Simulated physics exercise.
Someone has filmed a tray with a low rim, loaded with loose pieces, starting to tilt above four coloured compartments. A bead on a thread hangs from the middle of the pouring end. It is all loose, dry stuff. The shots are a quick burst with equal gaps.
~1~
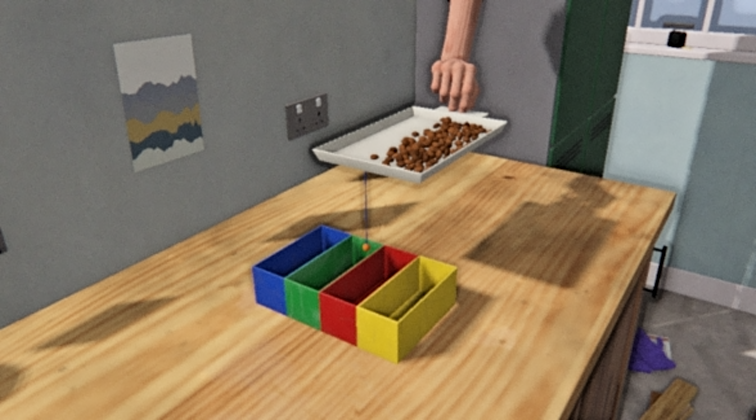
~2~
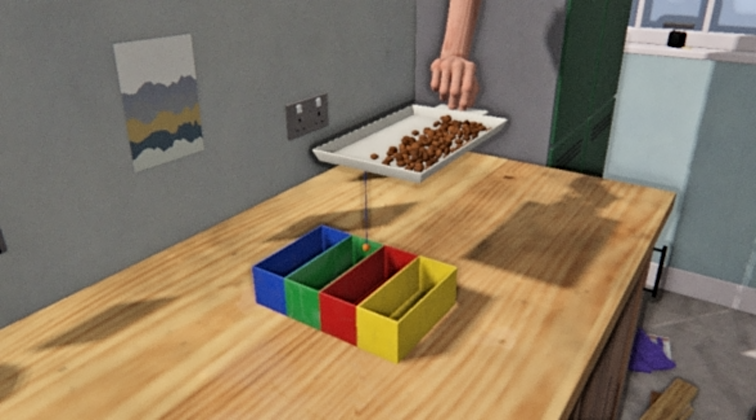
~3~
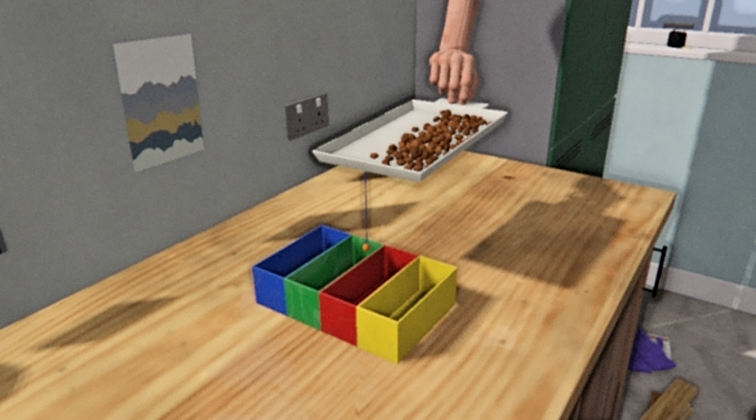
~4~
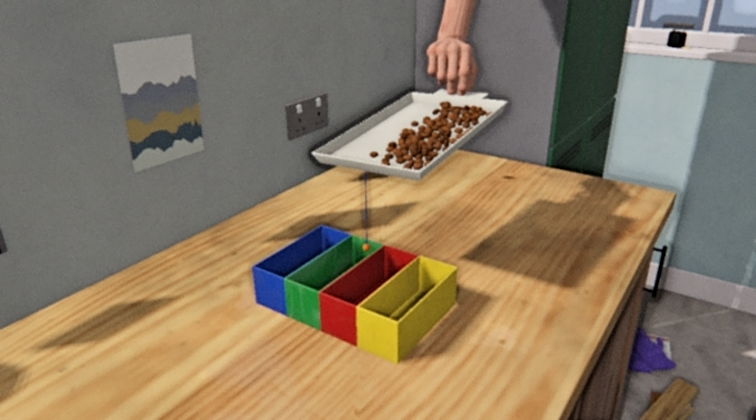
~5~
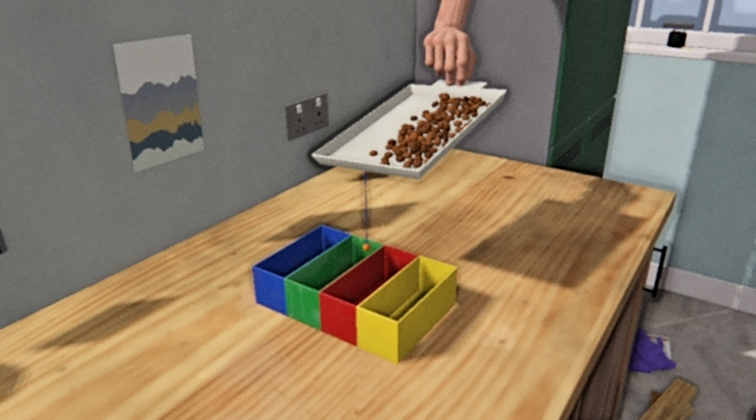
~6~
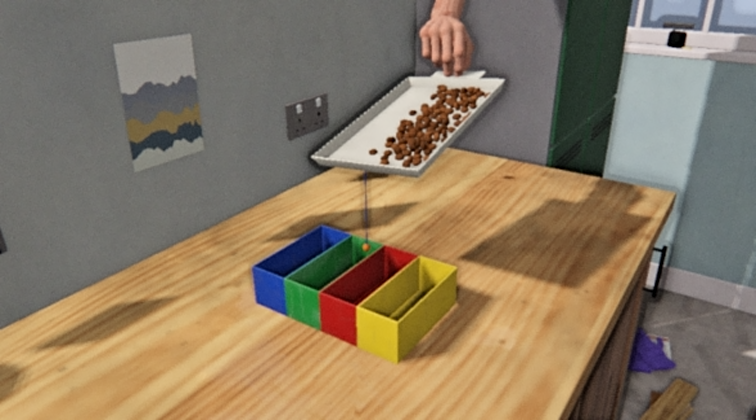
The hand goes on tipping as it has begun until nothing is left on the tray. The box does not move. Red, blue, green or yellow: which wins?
Most goes to the blue cell.
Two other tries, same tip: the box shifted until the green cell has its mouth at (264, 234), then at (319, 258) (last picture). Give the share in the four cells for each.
About 80 and 100 per cent.
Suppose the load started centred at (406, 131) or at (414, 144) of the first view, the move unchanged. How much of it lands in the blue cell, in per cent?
Near 60 % and 60 %.
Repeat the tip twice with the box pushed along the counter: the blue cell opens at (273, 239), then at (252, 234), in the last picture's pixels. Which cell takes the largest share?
One: That green cell. Two: The red one.
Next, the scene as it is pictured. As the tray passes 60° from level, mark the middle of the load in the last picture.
Around (333, 163).
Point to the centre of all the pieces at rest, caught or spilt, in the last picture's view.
Near (301, 289).
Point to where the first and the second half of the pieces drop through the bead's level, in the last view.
Around (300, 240) and then (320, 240).
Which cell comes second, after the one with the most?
It is the cell in green.
Soon after the last picture, tray tipped steeply; most on the tray; a stray few in the blue cell; a stray few in the green cell; about a quarter falling or outside the box.
A little later, tray tipped right over; about half in the blue cell; about a quarter in the green cell; a stray few in the red cell; a small part falling or outside the box.
Later still, tray tipped past a quarter turn; about two thirds in the blue cell; about a third in the green cell; a stray few in the red cell; a small part falling or outside the box.
At rest, tray tipped past a quarter turn; about two thirds in the blue cell; about a third in the green cell; a stray few in the red cell; none in the yellow cell; a small part outside the box.
